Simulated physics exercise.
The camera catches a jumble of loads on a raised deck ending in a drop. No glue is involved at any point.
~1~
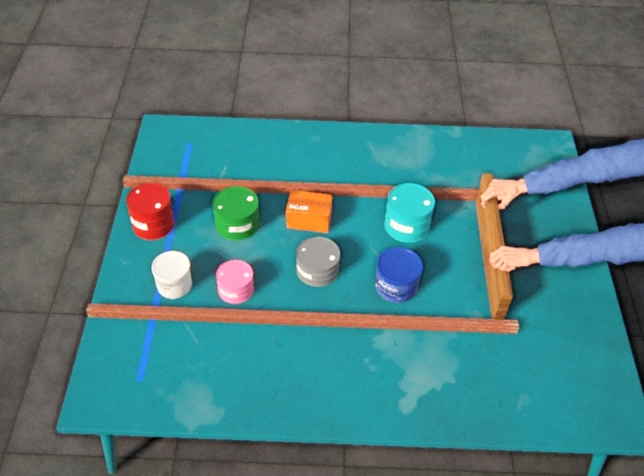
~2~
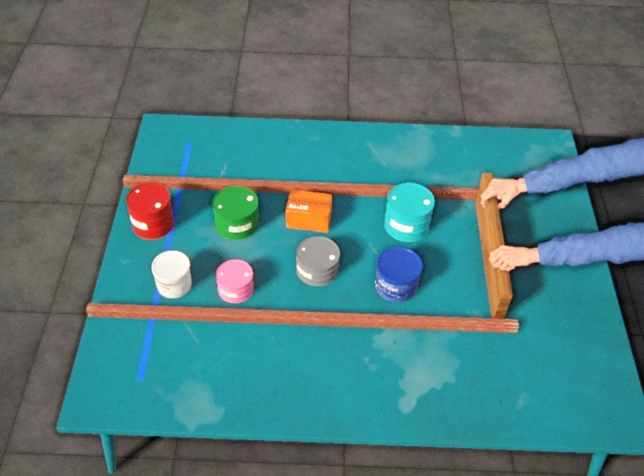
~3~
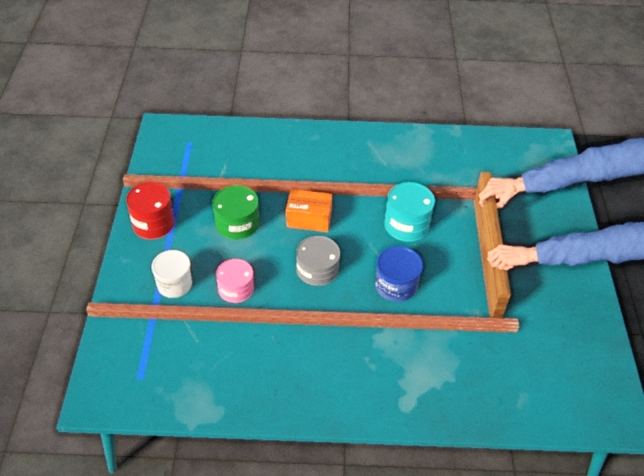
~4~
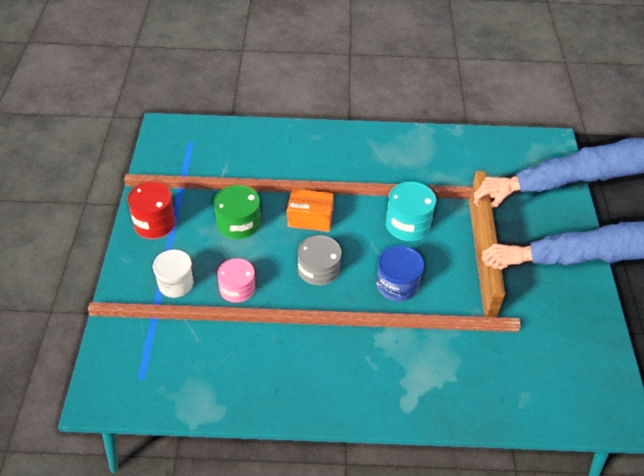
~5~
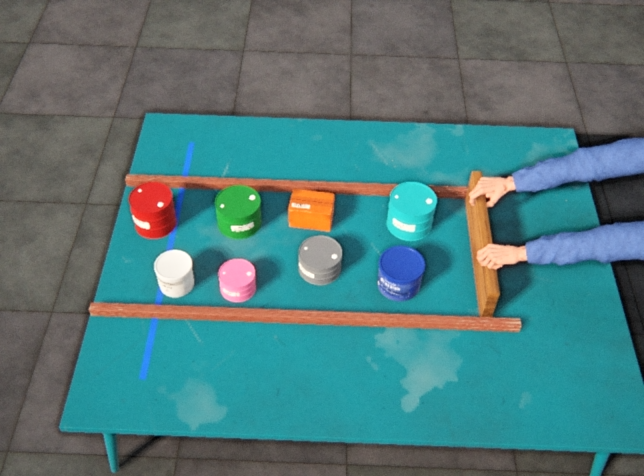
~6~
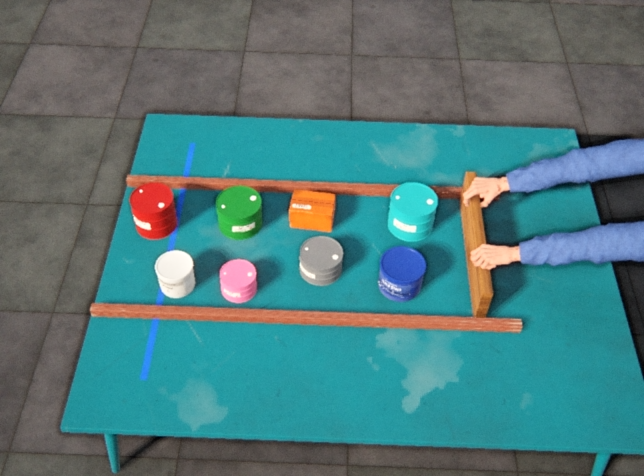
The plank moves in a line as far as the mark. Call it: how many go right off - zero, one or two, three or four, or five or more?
Three or four go off.
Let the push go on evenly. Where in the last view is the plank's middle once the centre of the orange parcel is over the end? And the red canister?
The middle is at (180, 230) when it's the orange parcel, and at (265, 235) when it's the red canister.
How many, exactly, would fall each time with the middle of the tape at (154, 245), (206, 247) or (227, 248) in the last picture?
The three tries give 5, 2 and 1.
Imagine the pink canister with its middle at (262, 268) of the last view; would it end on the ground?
Outcome for the pink canister: It ends up still on.
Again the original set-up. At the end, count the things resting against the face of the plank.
At rest, 2 are in contact.
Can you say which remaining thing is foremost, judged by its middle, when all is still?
Answer: The pink canister.
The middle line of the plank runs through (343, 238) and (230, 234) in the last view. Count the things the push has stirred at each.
By the first moment it's 5, by the second it's 8.
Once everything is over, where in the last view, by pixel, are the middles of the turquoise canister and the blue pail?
In the last picture the turquoise canister sits around (154, 198) and the blue pail around (142, 261).
Soon after, none off yet; red canister at rest near (154, 211); white pail at rest near (176, 275); green canister at rest near (240, 213).
Then, none off yet; red canister moved a little near (149, 211); white pail at rest near (176, 275); green canister moved about its own width near (193, 218).
Further on, one off so far; red canister falling near (80, 256); white pail moved about its own width near (137, 275); green canister moved well along near (122, 231).
At rest, the number that fall off is three or four; fallen, orange parcel, green canister, white pail and red canister.
